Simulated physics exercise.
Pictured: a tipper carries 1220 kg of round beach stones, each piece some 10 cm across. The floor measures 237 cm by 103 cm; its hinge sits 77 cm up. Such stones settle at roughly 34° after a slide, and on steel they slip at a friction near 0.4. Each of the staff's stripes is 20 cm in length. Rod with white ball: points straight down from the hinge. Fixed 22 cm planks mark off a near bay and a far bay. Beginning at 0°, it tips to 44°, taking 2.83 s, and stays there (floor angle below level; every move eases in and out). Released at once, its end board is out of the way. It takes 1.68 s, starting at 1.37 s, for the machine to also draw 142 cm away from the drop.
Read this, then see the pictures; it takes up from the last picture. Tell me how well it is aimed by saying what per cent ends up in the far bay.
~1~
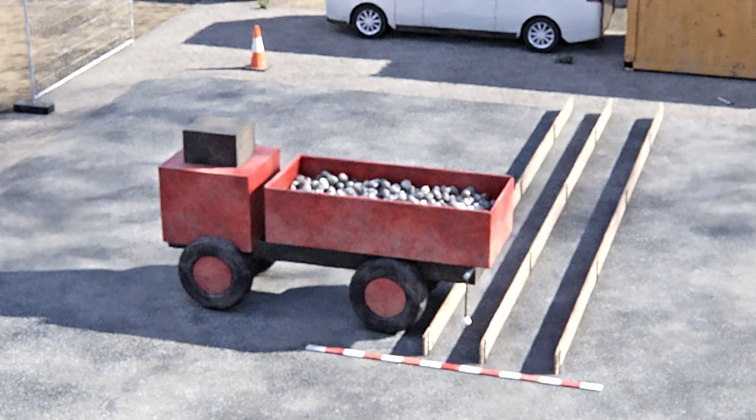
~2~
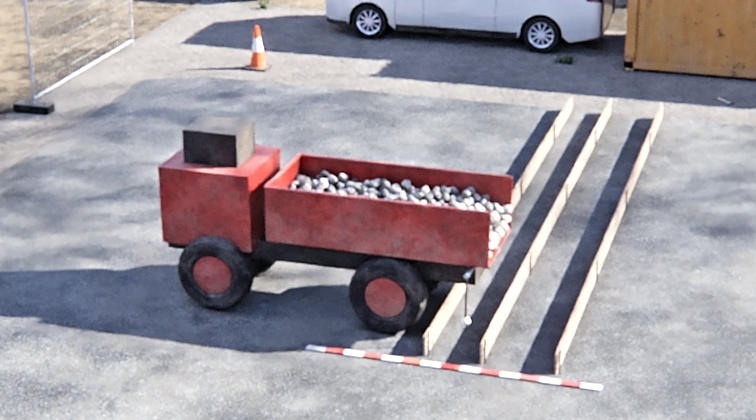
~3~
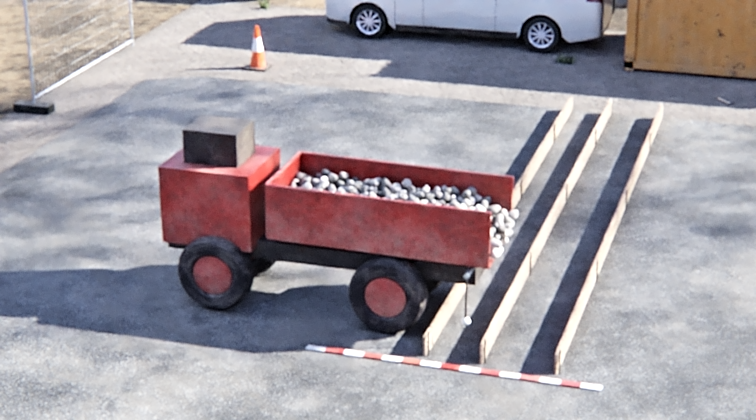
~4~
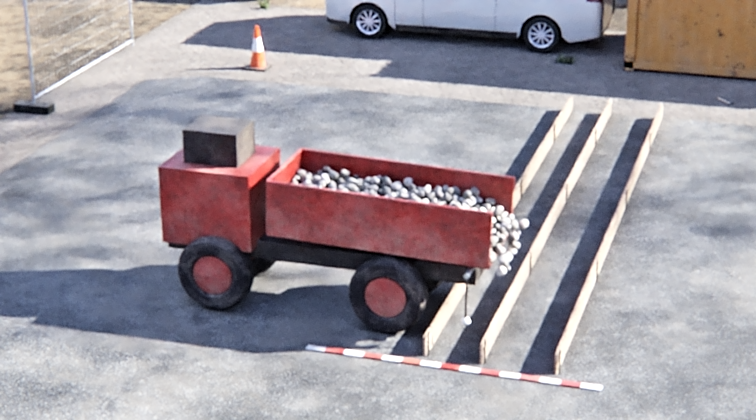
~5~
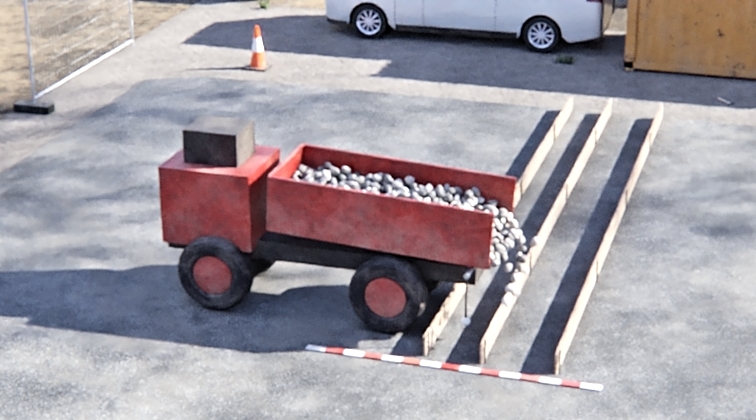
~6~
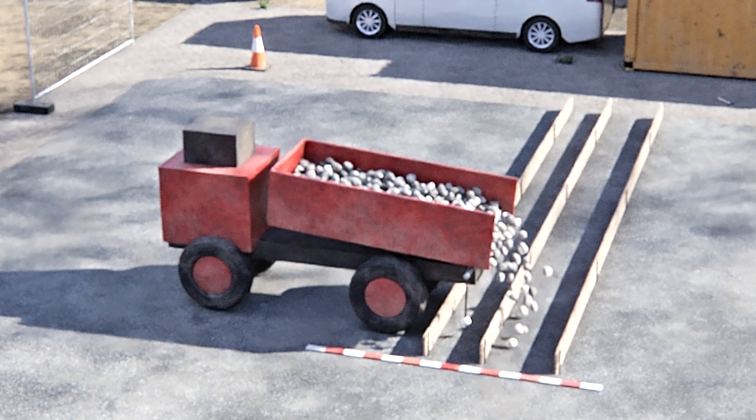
Around 40 per cent ends up there.
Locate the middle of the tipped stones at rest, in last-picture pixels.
Around (487, 311).
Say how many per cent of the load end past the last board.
Close to 0 per cent of it.
A little later the floor is at 37°; 43 % in the body, 22 % in the near bay, 34 % in the far bay; the foremost stones are at (564, 330).
Then the floor is at 44°; 0 % in the body, 24 % short of the bays, 36 % in the near bay, 40 % in the far bay; the foremost stones are at (579, 324).
Later still the floor is at 44°; 0 % in the body, 24 % short of the bays, 35 % in the near bay, 40 % in the far bay; the foremost stones are at (581, 320).
In the end the floor is at 44°; 0 % in the body, 24 % short of the bays, 35 % in the near bay, 40 % in the far bay; the foremost stones are at (581, 320).
